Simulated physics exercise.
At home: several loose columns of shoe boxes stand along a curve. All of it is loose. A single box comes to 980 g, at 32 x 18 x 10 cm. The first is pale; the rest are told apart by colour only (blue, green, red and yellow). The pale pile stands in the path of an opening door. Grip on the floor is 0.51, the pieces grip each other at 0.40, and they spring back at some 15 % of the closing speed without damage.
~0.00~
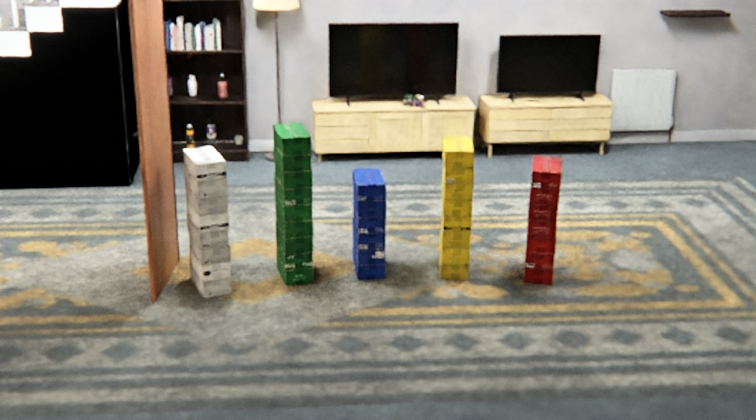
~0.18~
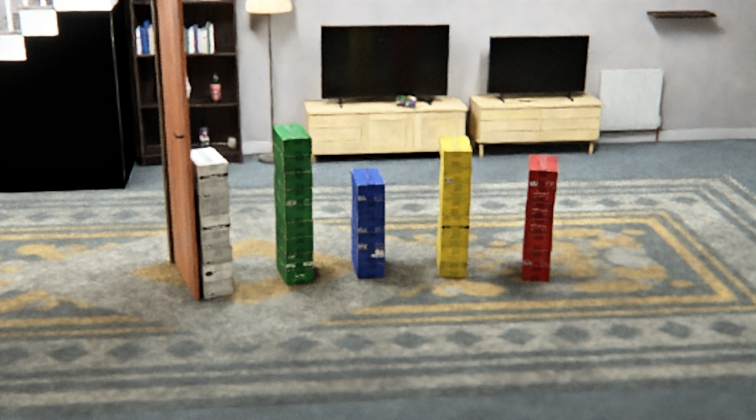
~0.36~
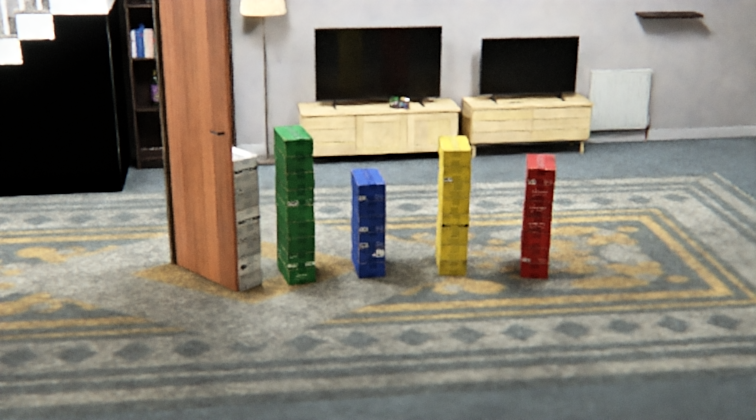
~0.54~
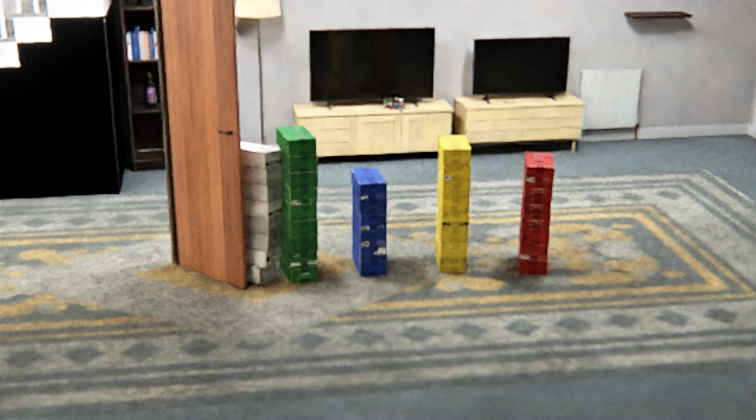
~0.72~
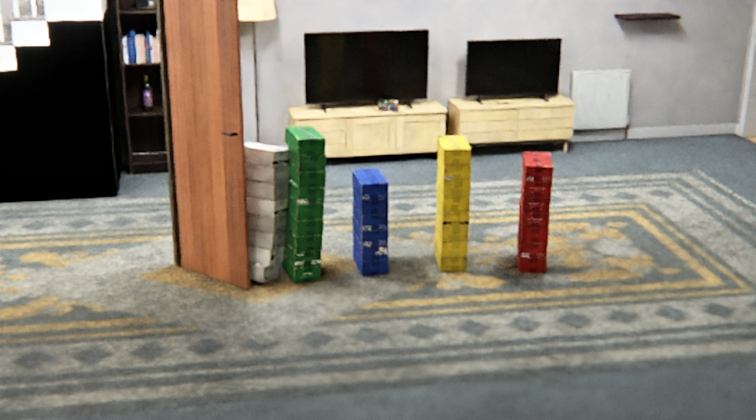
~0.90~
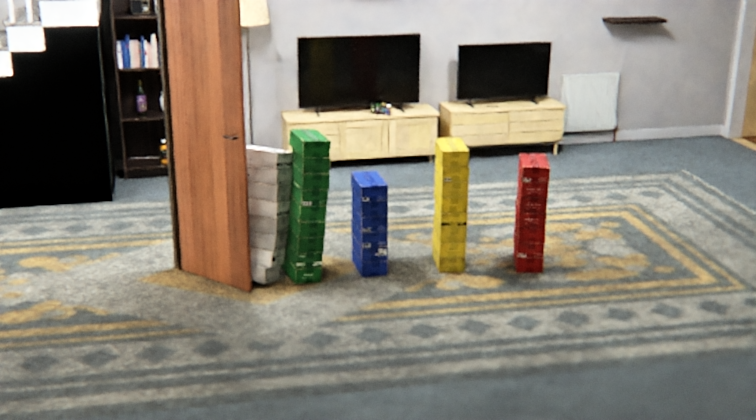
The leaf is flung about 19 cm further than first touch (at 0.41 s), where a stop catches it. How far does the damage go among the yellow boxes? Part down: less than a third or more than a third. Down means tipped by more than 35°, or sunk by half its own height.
Ending down: More than a third.
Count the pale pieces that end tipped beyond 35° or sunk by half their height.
The count is 7.
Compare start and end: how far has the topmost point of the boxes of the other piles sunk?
Roughly 42 cm.
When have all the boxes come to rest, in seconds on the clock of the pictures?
Near 5.0 s.
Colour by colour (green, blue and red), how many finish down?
Green 9, blue 6, red 6.
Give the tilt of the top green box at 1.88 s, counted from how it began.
Some 20°.
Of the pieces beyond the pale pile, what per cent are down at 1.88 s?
0 per cent by then.
After 1.88 s, 2 of the pale pile down; none of the 8 yellow boxes down (0 of 30 in all colours); top yellow box unmoved; top green box 20° from how it stood.
After 2.34 s, 8 of the pale pile down; none of the 8 yellow boxes down (9 of 30 in all colours); top yellow box unmoved; top green box 65° from how it stood, 35 cm lower.
After 3.16 s, 7 of the pale pile down; none of the 8 yellow boxes down (15 of 30 in all colours); top yellow box 26° from how it stood, 37 mm lower; top green box on its side.
After 3.86 s, 7 of the pale pile down; 7 of the 8 yellow boxes down (28 of 30 in all colours); top yellow box 12° from how it stood, 48 cm lower; top green box on its side.
In the end (5.2 s), 7 of the pale pile down; 7 of the 8 yellow boxes down (28 of 30 in all colours); top yellow box 55° from how it stood, 63 cm lower; top red box upside down. That is 88 per cent. From the last view, middles, top yellow box near (629, 232), top red box near (727, 266).
